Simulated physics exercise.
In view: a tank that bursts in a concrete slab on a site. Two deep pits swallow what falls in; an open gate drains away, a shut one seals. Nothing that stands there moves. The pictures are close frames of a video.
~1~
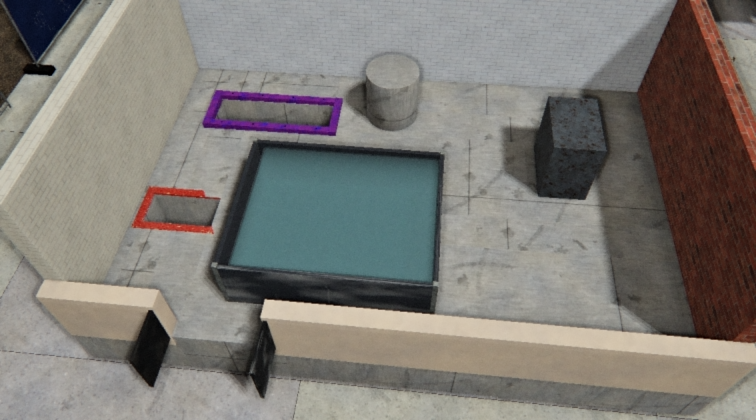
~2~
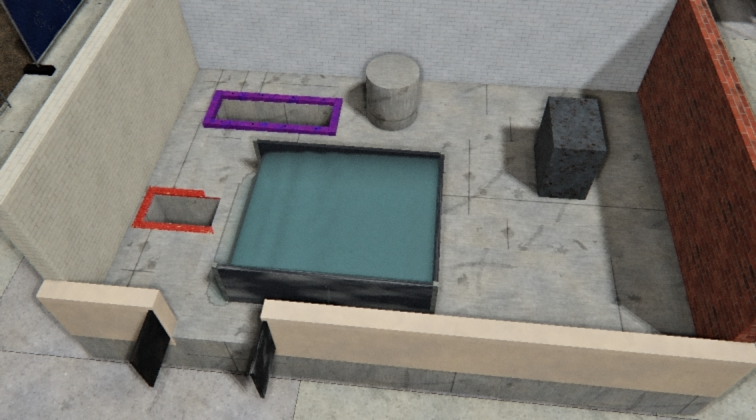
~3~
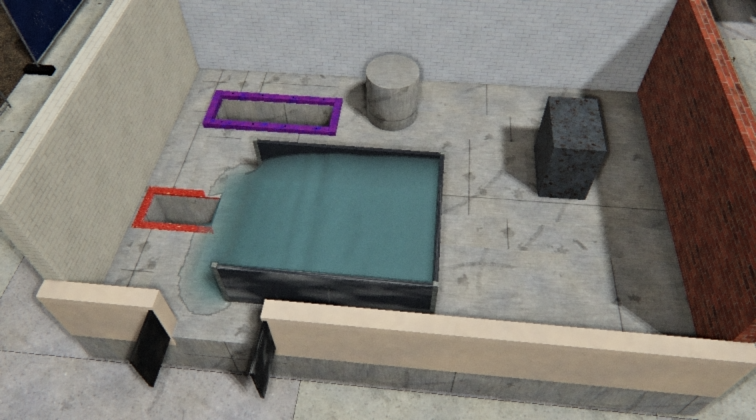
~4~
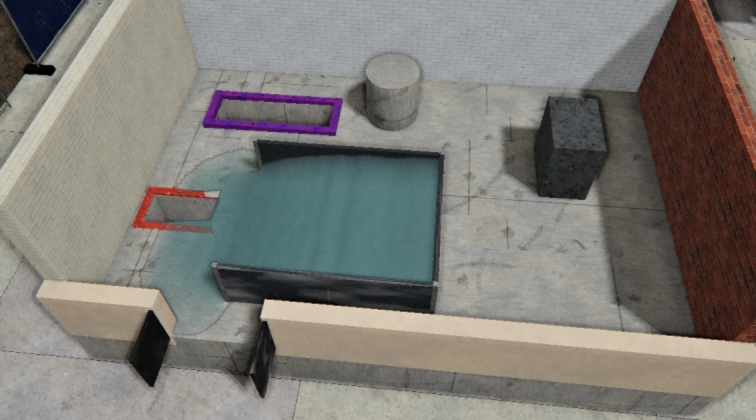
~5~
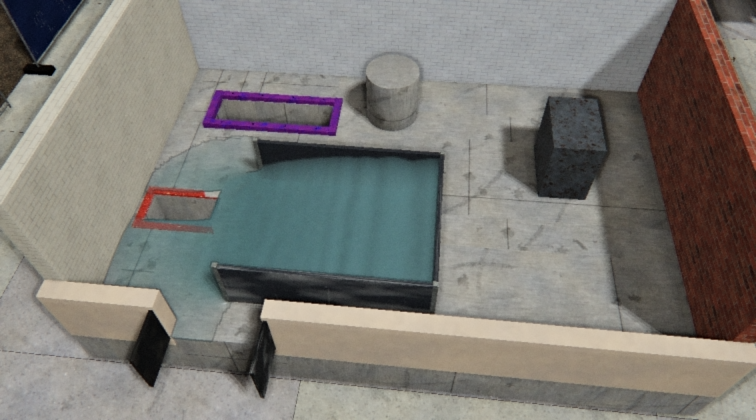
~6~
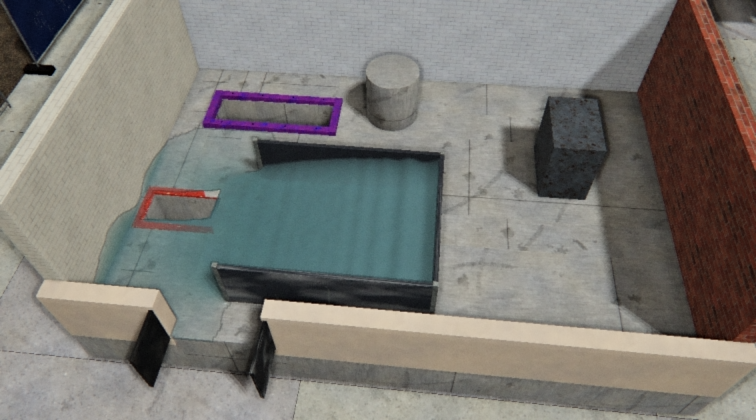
A water tank bursts open on its left side and water spreads around the red-edged pit.
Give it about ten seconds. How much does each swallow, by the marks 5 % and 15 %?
The gate takes between 5 and 15 %; the purple pit takes under 5 %; the red pit takes over 15 %.
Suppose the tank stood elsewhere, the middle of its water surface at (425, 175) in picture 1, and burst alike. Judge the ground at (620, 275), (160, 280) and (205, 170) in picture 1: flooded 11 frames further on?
One after the other: No water, under water, covered.
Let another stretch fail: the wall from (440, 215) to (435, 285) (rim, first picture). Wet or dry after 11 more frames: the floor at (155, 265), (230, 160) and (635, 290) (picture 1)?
In turn: Free of water, no water, awash.
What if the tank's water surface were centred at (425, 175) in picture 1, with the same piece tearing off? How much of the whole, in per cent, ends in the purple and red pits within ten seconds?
In per cent: Purple 6, red 55.
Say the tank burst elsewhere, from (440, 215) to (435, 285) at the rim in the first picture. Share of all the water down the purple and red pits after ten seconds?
Roughly, in per cent: Purple 0, red 4.
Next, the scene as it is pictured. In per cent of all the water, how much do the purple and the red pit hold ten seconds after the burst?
Roughly 0 per cent, then 64 per cent.
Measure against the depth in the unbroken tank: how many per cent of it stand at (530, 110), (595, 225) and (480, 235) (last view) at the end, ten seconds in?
About 2, 2 and 2 per cent.
A moment on, water covers 20 % of the floor; the gate 0 %, the purple pit 0 %, the red pit 12 %.
Next, water covers 25 % of the floor; the gate 1 %, the purple pit 0 %, the red pit 25 %.
Then, water covers 35 % of the floor; the gate 4 %, the purple pit 0 %, the red pit 43 %.
Later, water covers 55 % of the floor; the gate 8 %, the purple pit 1 %, the red pit 57 %.
In the end, water covers 70 % of the floor; the gate 10 %, the purple pit 1 %, the red pit 65 %.
